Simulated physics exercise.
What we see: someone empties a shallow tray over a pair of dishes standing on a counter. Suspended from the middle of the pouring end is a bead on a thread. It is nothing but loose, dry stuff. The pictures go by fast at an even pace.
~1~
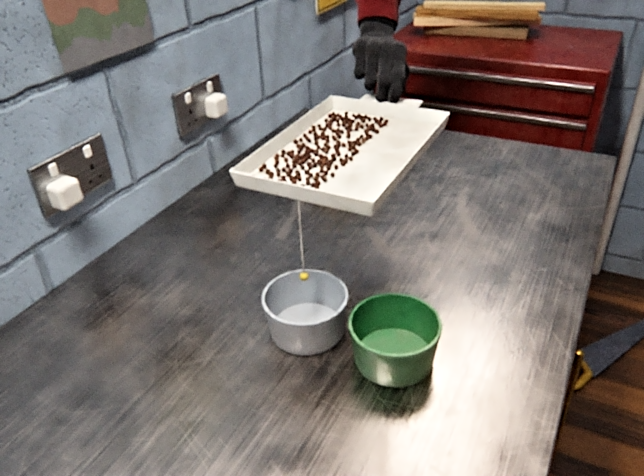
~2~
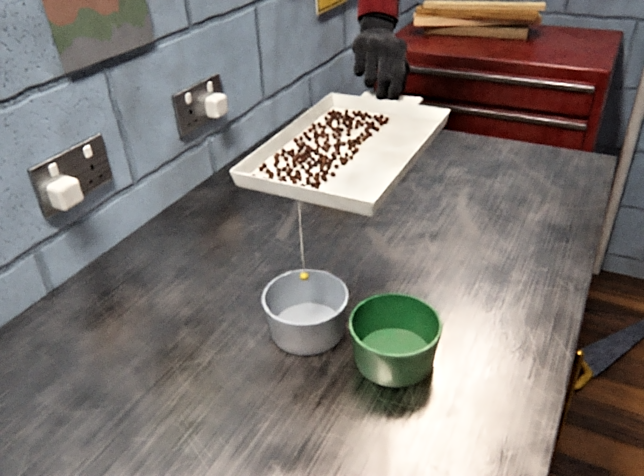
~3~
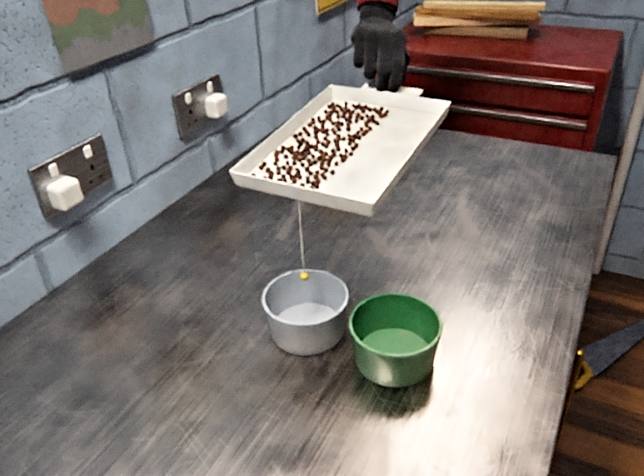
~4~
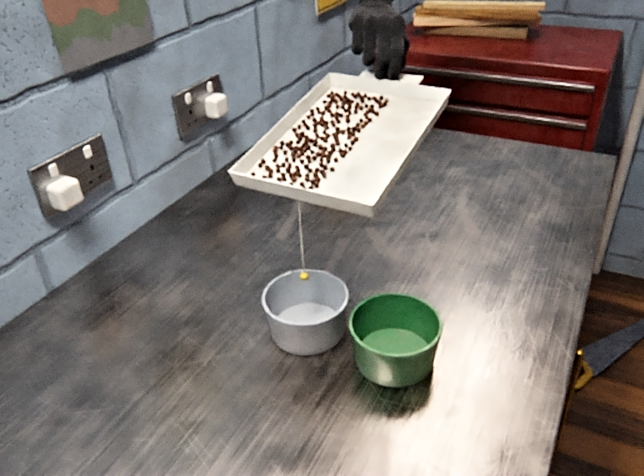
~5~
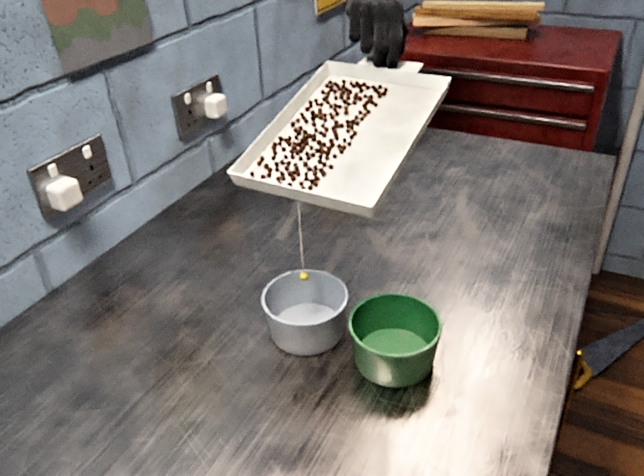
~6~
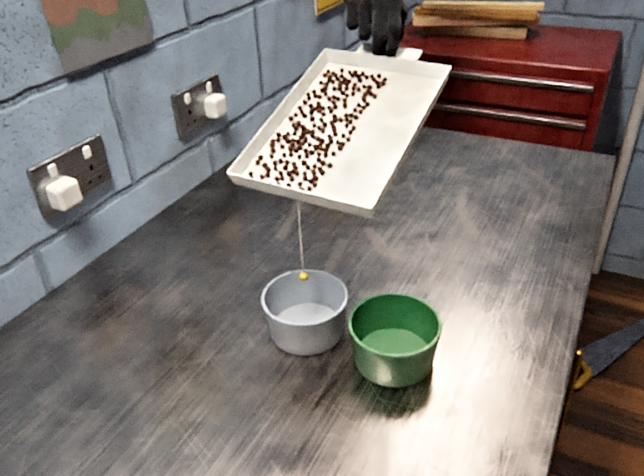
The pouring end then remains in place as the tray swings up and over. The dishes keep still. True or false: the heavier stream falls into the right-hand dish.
False.
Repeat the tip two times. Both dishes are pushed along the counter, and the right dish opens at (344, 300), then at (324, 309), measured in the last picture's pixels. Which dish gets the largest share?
One: The right dish. Two: Right.
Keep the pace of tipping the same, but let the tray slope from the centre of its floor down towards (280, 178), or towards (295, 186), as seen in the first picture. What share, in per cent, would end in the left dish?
Lab note: Try one about 0 %, try two 10 %.
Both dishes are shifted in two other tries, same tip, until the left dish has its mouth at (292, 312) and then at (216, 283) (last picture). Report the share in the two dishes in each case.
Around 70 percent the first time, around 60 percent the second.
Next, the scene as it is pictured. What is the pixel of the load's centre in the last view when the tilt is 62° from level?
Somewhere about (293, 187).
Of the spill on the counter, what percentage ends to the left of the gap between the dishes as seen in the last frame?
It comes to near 90 percent of the spill.
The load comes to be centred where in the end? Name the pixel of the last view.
The centre ends up roughly at (295, 348).
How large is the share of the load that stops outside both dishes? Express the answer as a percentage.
Near 60 in a hundred.
Soon after the last picture, tray tipped steeply; nearly all on the tray; a small part in the air.
A little later, tray tipped past a quarter turn; most on the tray; a stray few in the right dish; a stray few in the left dish; a small part outside both; a small part in the air.
Later still, tray tipped past a quarter turn; a small part in the right dish; about a third in the left dish; about half outside both.
At rest, tray tipped past a quarter turn; a small part in the right dish; about a third in the left dish; about half outside both.
